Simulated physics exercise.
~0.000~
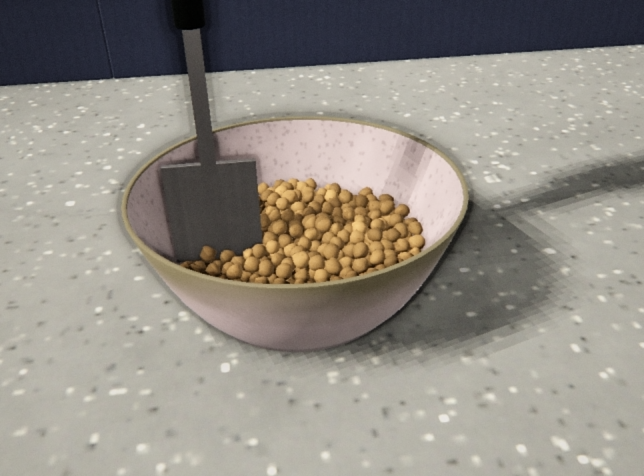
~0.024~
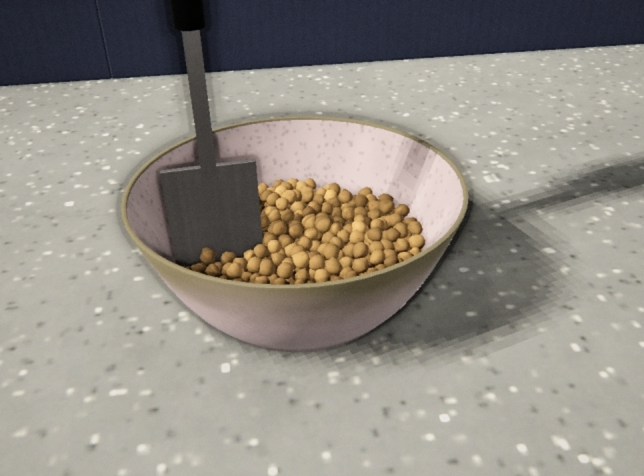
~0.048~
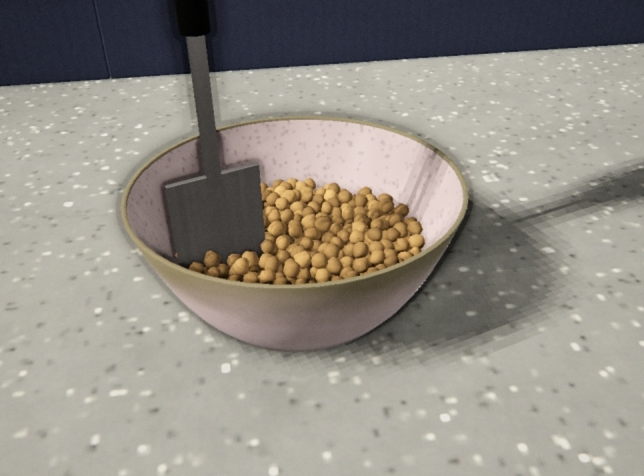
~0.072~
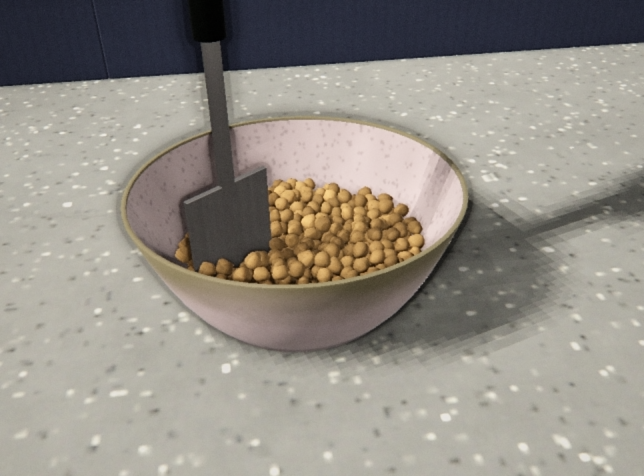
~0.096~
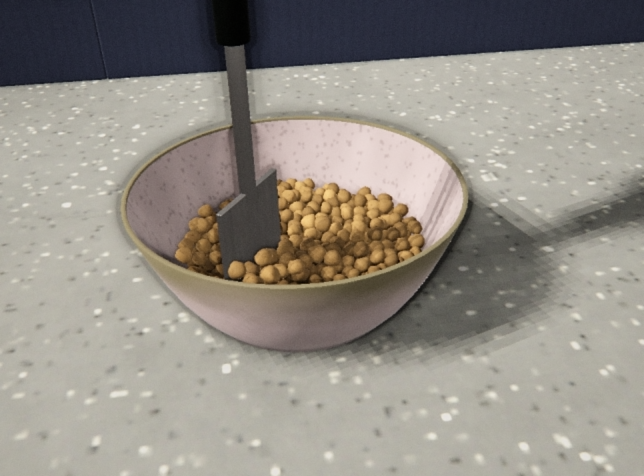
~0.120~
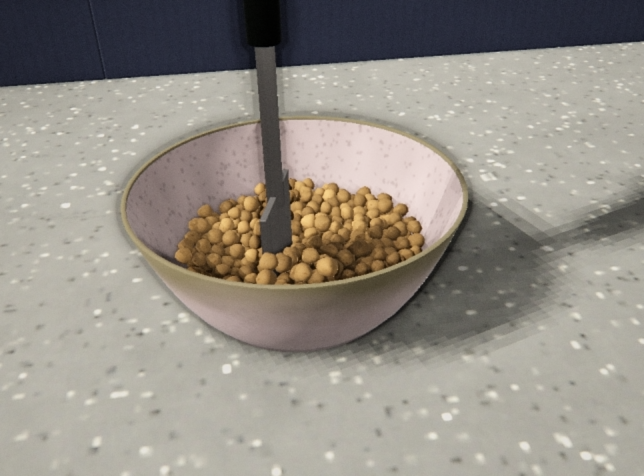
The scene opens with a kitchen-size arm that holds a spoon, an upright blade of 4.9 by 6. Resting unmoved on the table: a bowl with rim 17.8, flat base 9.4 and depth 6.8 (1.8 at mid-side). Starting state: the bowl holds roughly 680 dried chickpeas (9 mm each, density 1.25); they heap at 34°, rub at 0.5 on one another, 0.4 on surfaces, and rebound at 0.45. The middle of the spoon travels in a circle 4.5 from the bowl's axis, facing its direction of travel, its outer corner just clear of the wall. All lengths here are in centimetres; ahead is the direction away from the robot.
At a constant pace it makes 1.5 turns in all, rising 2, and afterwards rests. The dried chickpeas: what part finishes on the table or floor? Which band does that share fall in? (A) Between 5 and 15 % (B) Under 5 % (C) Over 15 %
The answer is A.
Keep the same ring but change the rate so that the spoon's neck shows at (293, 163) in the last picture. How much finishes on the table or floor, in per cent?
Around 10 in a hundred.
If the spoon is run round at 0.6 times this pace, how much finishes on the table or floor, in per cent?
I'd put it near 0 %.
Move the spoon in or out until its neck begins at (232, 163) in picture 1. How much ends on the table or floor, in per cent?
Roughly 5 per cent.
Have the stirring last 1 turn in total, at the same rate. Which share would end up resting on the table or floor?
5 %.
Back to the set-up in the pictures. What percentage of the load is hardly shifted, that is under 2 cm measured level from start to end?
About 65 percent.
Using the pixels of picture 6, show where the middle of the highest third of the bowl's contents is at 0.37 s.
The top third is centred near (293, 193) in the last picture.
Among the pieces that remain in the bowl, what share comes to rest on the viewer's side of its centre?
Roughly 50 percent of it.
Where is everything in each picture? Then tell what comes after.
The first frame shows spoon neck at (205, 136), 0° round; upper third of the load around (308, 240), from x 185 to 415, top at y 185; 682 in the bowl.
The second frame shows spoon neck at (205, 139), 5° round; upper third of the load around (306, 240), from x 180 to 415, top at y 185.
The third frame shows spoon neck at (210, 147), 20° round; upper third of the load around (304, 243), from x 185 to 415, top at y 185.
The fourth frame shows spoon neck at (223, 156), 37° round; upper third of the load around (304, 243), from x 185 to 415, top at y 185.
The fifth frame shows spoon neck at (245, 162), 55° round; upper third of the load around (308, 244), from x 185 to 415, top at y 185.
The sixth frame shows spoon neck at (273, 164), 72° round; upper third of the load around (313, 245), from x 185 to 415, top at y 185; 682 in the bowl.
By 0.37 s, 253° round, highest piece 9 above the table; 651 in the bowl, 12 on the table or floor, 19 in flight or on the tool.
By 0.62 s, 75° round, highest piece 7 above the table; 631 in the bowl, 51 on the table or floor.
By 0.95 s, 180° round, highest piece 5 above the table; 630 in the bowl, 52 on the table or floor.
By 1.65 s, 180° round, highest piece 5 above the table; 630 in the bowl, 52 on the table or floor.
Final count, 630 in the bowl, 52 on the table or floor. That is 8 % on the table or floor.
